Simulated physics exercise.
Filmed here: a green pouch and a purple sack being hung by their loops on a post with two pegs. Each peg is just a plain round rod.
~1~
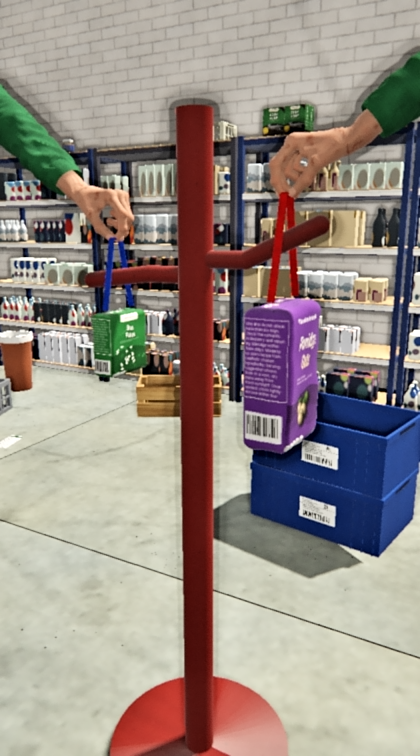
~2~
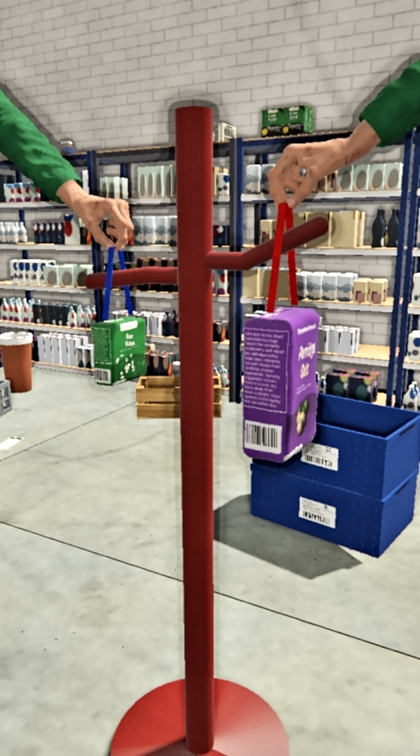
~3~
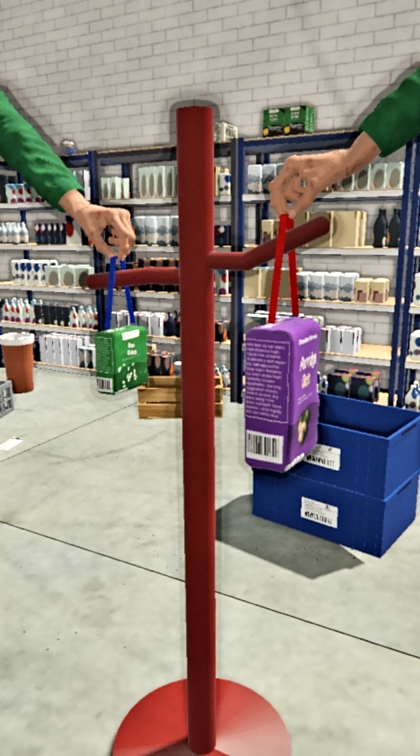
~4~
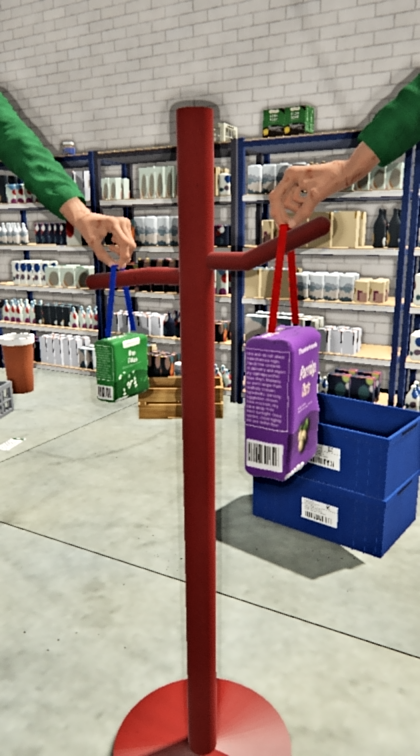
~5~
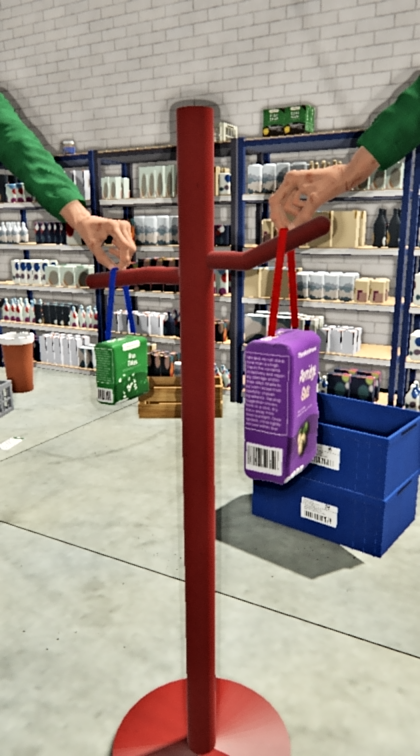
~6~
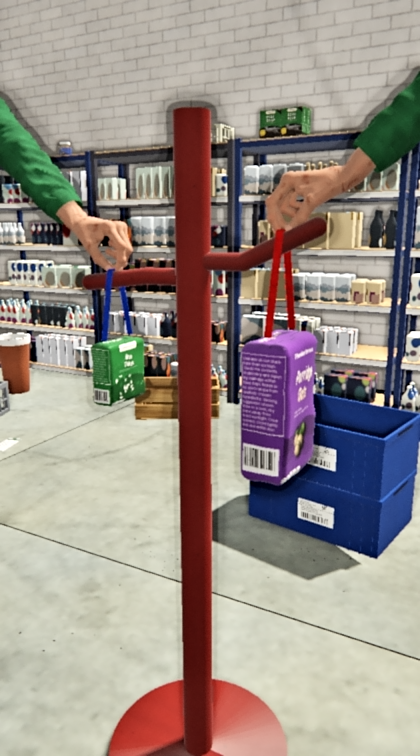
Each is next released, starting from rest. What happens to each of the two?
The green pouch stays up. The purple sack stays up.
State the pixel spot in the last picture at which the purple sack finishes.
Roughly at (225, 417).
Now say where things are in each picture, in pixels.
The first frame shows green pouch (120, 342); purple sack (281, 374); left peg tip (92, 280); right peg tip (320, 225).
The second frame shows green pouch (120, 351); purple sack (281, 383).
The third frame shows green pouch (122, 359); purple sack (282, 393).
The fourth frame shows green pouch (122, 367); purple sack (282, 401).
The fifth frame shows green pouch (122, 370); purple sack (282, 405).
The sixth frame shows green pouch (119, 370); purple sack (278, 406); left peg tip (90, 282), about level; right peg tip (318, 227), pointing up.
Then, 0.24 s past the final frame, green pouch on its peg near (119, 371); purple sack on its peg near (270, 418).
Then, 0.56 s past the final frame, green pouch on its peg near (115, 372); purple sack on its peg near (219, 415).
Then, 1.16 s past the final frame, green pouch on its peg near (118, 372); purple sack on its peg near (262, 421).
When it is over, green pouch on its peg near (116, 372); purple sack on its peg near (225, 417). The green pouch holds on and the purple sack remains on its peg.
